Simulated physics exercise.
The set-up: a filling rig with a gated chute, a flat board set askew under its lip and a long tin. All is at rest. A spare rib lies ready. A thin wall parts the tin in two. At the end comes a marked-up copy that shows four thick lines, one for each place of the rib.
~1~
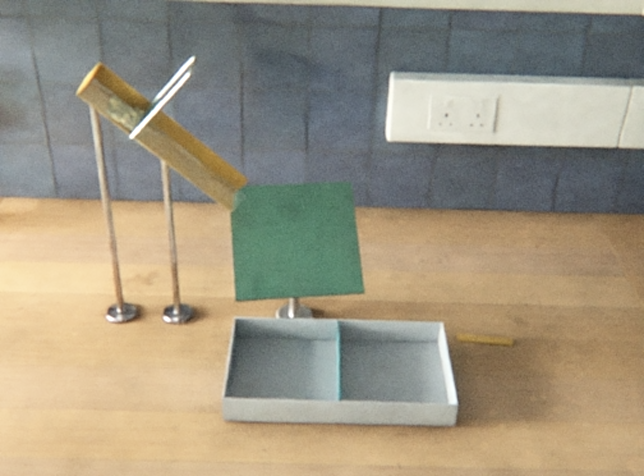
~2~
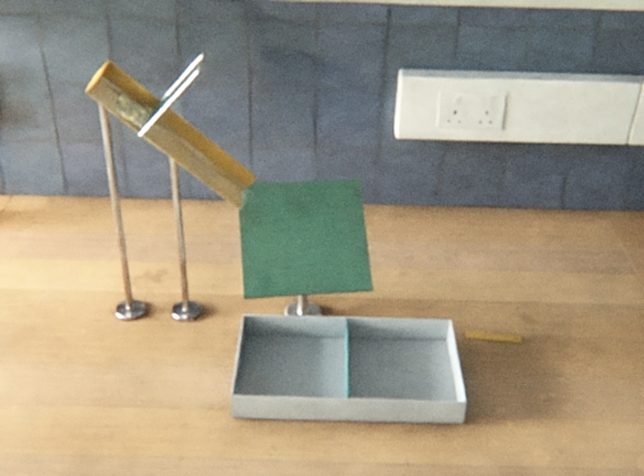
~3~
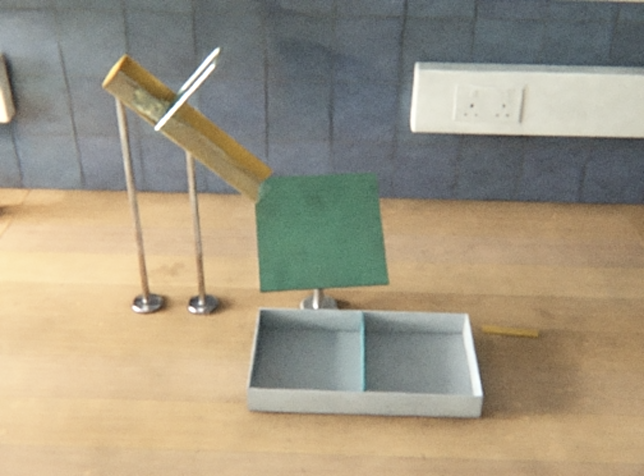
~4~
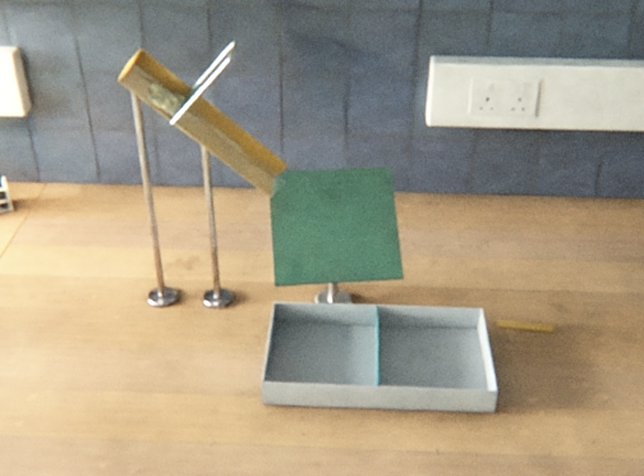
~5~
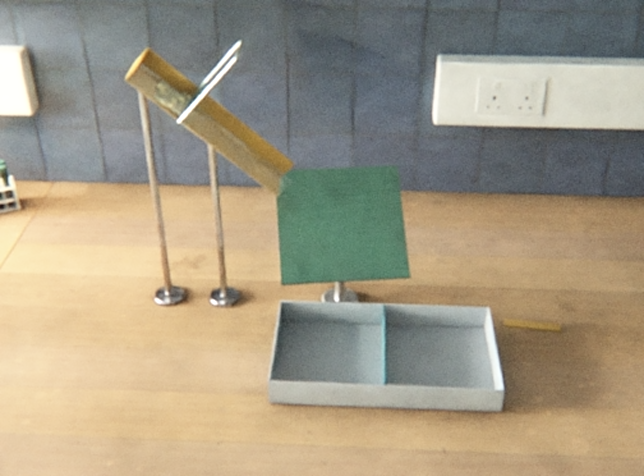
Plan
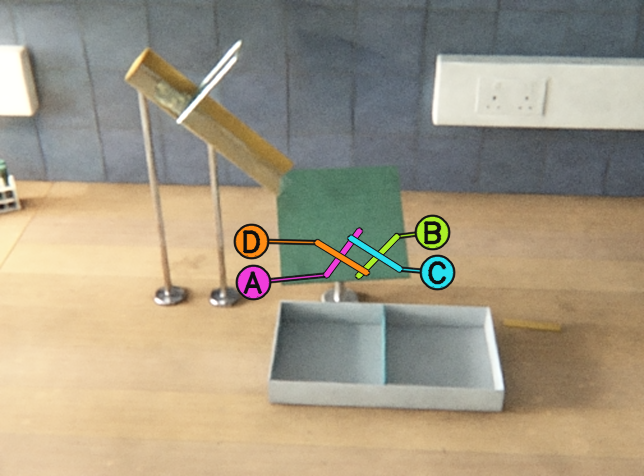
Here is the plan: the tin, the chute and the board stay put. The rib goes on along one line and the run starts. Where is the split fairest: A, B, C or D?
The answer is line C.
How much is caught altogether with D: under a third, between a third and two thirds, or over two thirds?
It is over two thirds.
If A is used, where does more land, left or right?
The left half.
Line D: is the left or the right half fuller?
More lands on the right.
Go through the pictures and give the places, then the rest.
In the first frame, load behind the gate (130, 114), soya beans; lip of the chute (233, 203), sloping fairly steeply.
In the second frame, middle of the board (304, 236), tilted fairly steeply; middle of its low edge (309, 294); of its high edge (299, 181).
In the third frame, front corners of the tin (248, 389) and (482, 396); front end of its middle wall (365, 392); gate still shut (180, 99).
In the fourth frame, middle of the load (170, 100); lip (272, 188).
In the fifth frame, middle of the load (177, 99); lip (279, 187).
On the marked copy, line A from (359, 230) to (326, 275); line B from (396, 236) to (358, 275); line C from (350, 238) to (399, 269); line D from (317, 242) to (366, 272).
For line A, of what is caught, the larger part in the left half, about a tenth in the right.
For line B, of what is caught, almost all in the left half, about a tenth in the right.
For line C, of what is caught, roughly half in the left half, roughly half in the right.
For line D, of what is caught, just a few in the left half, almost all in the right.
